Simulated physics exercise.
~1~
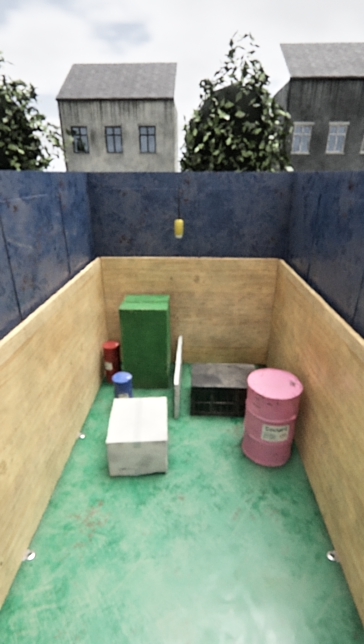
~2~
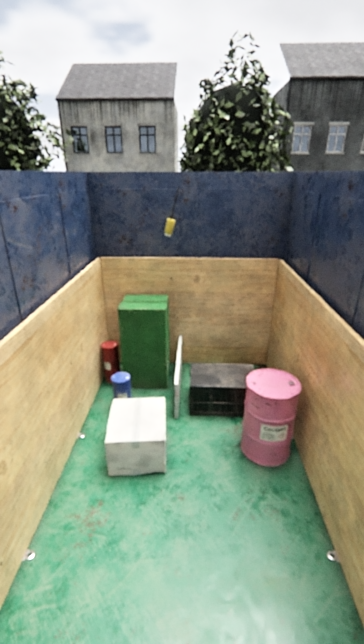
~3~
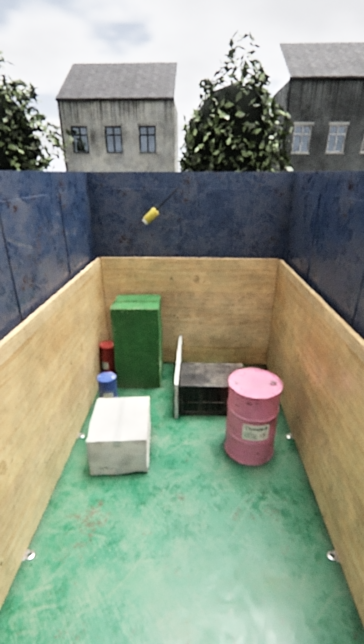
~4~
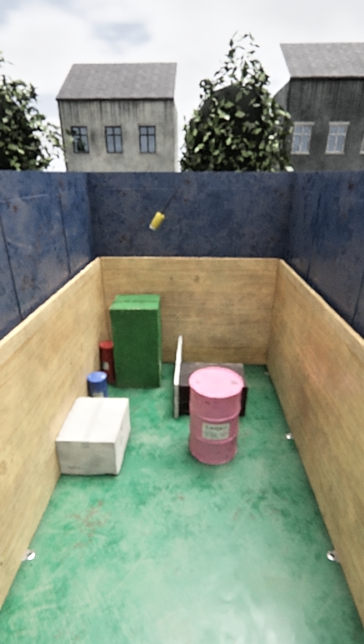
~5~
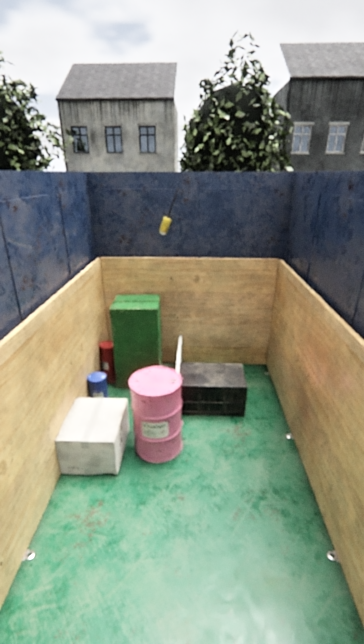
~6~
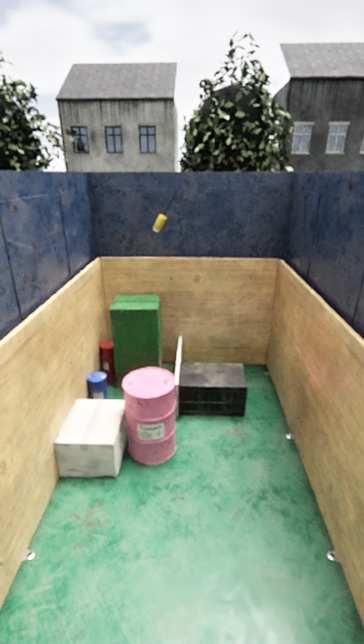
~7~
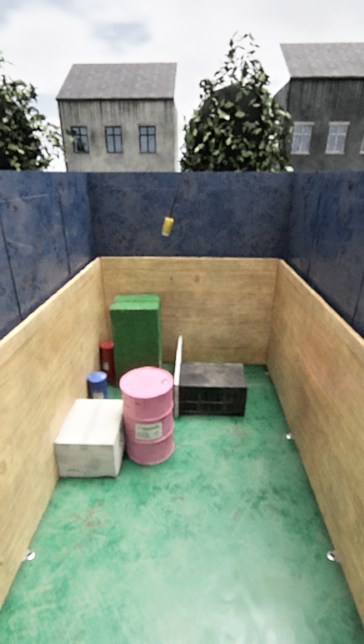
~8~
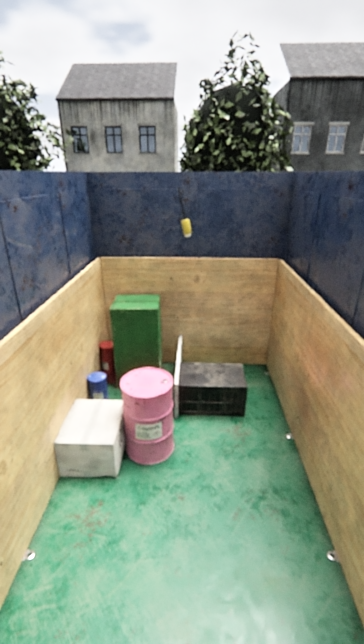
A yellow lamp hangs on a cord above an open, wood-lined bay with a green floor, where a pink drum stands on the right, opposite a white box and blue and red canisters, with a tall green box and a black chest behind. The lamp swings left, and the drum, white box, blue canister, green box and chest shift left. The white box and blue canister slide farther left, while the drum glides across the floor past the chest. It stops beside the white box, still upright. The lamp keeps swinging as the load rests, with nothing toppled.
